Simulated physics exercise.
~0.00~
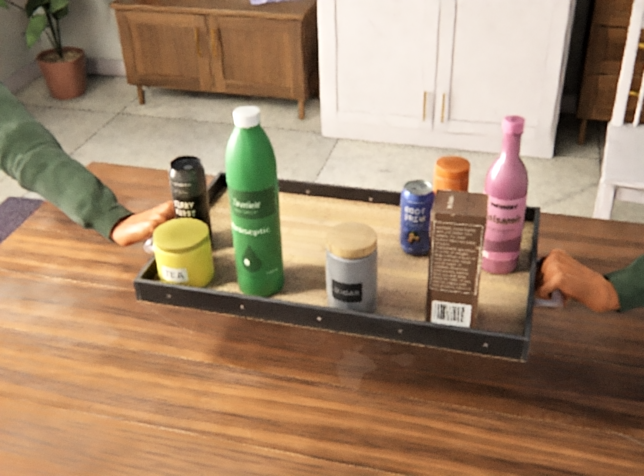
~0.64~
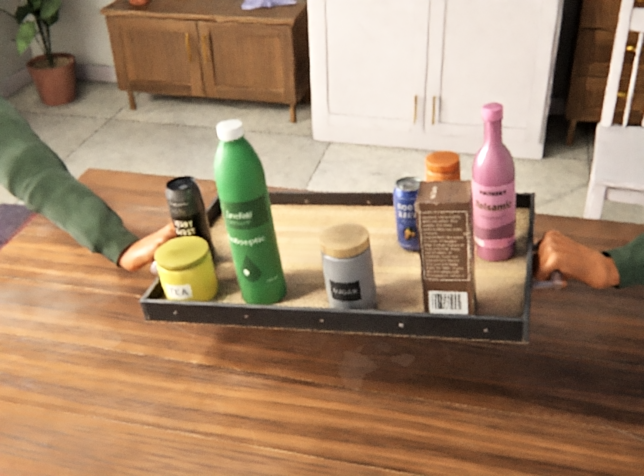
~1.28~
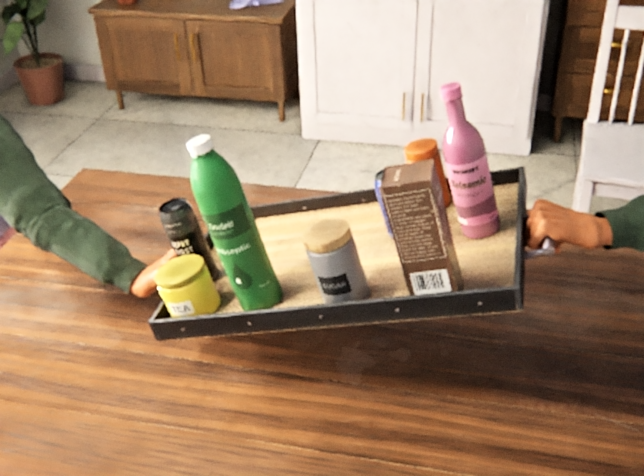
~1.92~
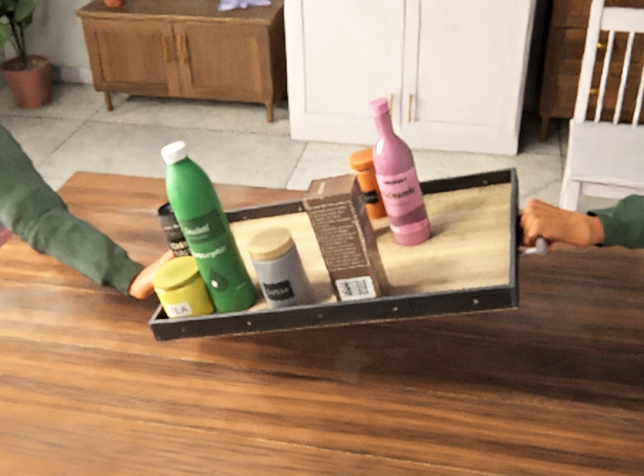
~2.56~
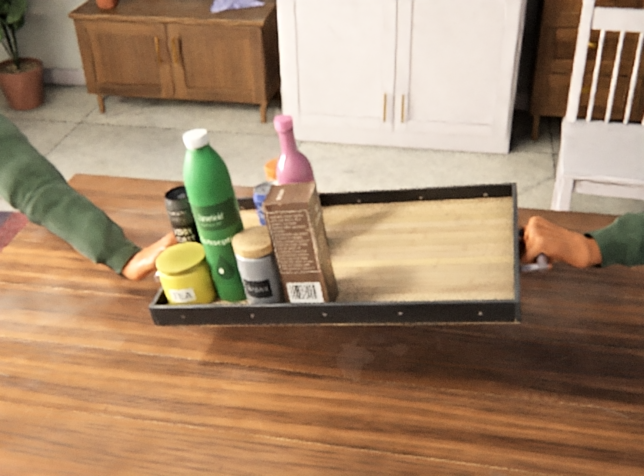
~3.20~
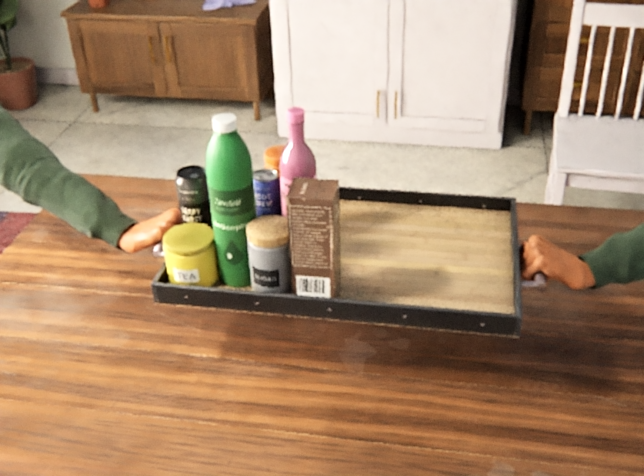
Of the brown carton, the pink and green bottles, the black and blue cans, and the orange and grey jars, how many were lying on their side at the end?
None of them were lying on their side; all seven were still standing upright when the tray was level again.
